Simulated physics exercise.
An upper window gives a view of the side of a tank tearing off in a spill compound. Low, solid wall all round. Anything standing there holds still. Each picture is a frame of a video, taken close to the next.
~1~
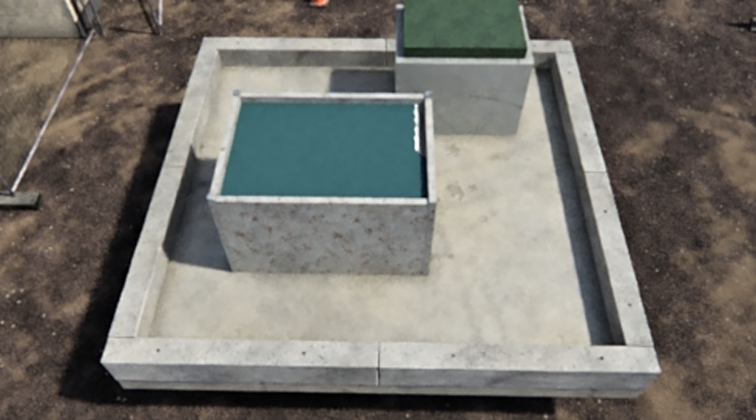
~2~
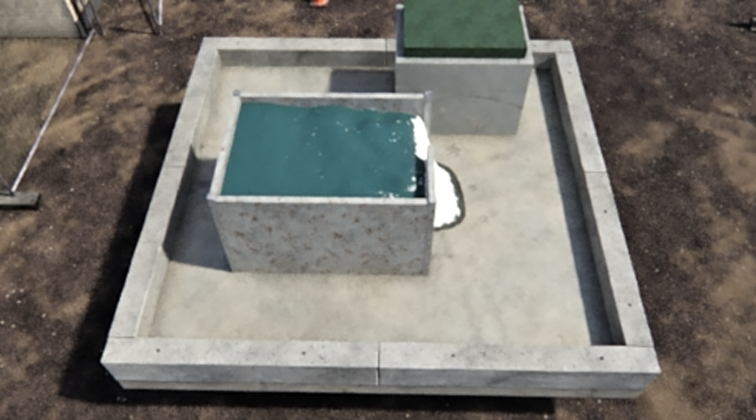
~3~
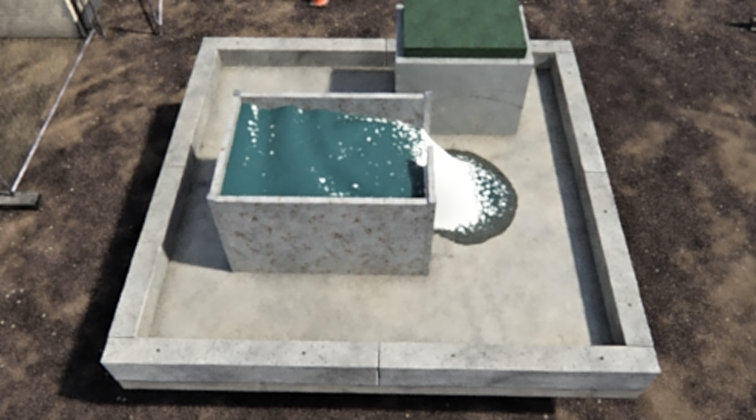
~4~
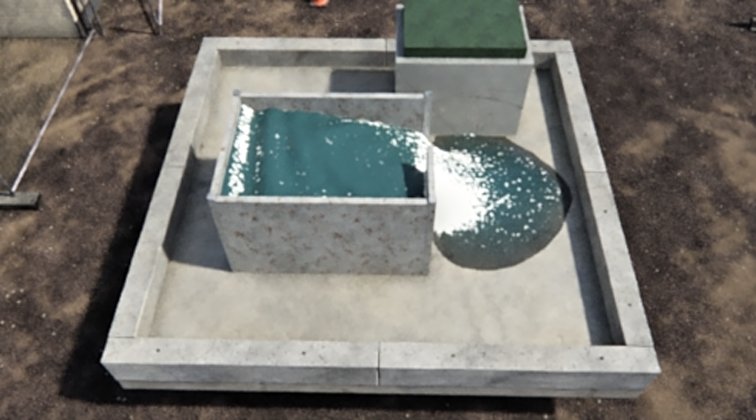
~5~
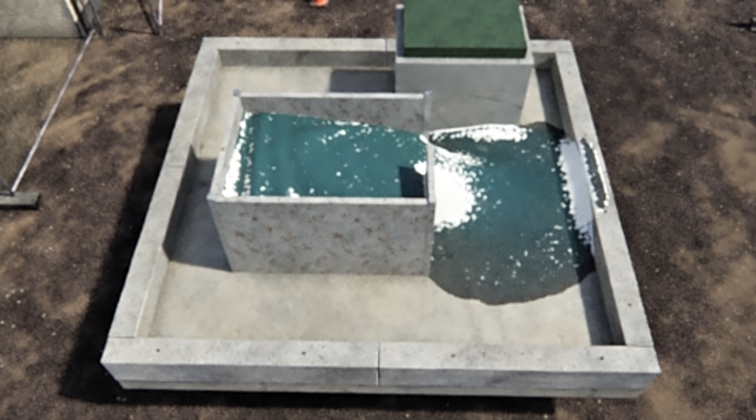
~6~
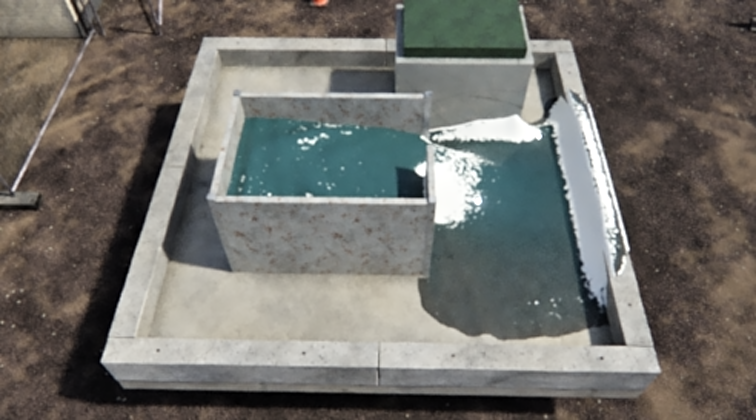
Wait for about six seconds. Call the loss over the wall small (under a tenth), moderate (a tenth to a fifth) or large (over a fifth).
Moderate.
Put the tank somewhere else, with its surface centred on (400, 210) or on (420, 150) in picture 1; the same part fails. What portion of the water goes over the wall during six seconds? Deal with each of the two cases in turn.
Taking them in turn, it comes to about 28 per cent and then about 26 per cent.
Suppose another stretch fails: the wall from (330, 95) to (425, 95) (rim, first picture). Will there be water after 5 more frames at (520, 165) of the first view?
There: Flooded.
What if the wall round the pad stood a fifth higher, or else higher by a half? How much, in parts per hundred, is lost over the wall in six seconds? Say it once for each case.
8 and 4 per cent, in that order.
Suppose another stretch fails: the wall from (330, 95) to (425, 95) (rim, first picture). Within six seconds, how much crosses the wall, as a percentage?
14 per cent.
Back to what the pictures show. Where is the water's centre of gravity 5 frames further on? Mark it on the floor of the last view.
It's close to (393, 211).
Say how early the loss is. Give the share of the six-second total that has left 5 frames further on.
My reading is about 20 per cent.
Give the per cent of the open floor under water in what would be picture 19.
Close to 70 %.
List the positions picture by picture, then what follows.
In the first picture, the water tank at (328, 150) is whole and still.
In the second picture, water pours out at (423, 169) and has run to (438, 168).
In the third picture, water pours out at (422, 174) and has run to (511, 197).
In the fourth picture, the front is at (558, 181), out from the gap at (422, 176).
In the fifth picture, water pours out at (422, 176) and has run to (563, 135).
In the sixth picture, water pours out at (422, 177) and has run to (556, 104).
A moment on, water covers 35 % of the floor; the low wall has let 1 % over.
Next, water covers 40 % of the floor; the low wall has let 3 % over.
Then, water covers 65 % of the floor; the low wall has let 12 % over.
Later, water covers 75 % of the floor; the low wall has let 16 % over.
In the end, water covers 75 % of the floor; the low wall has let 16 % over.
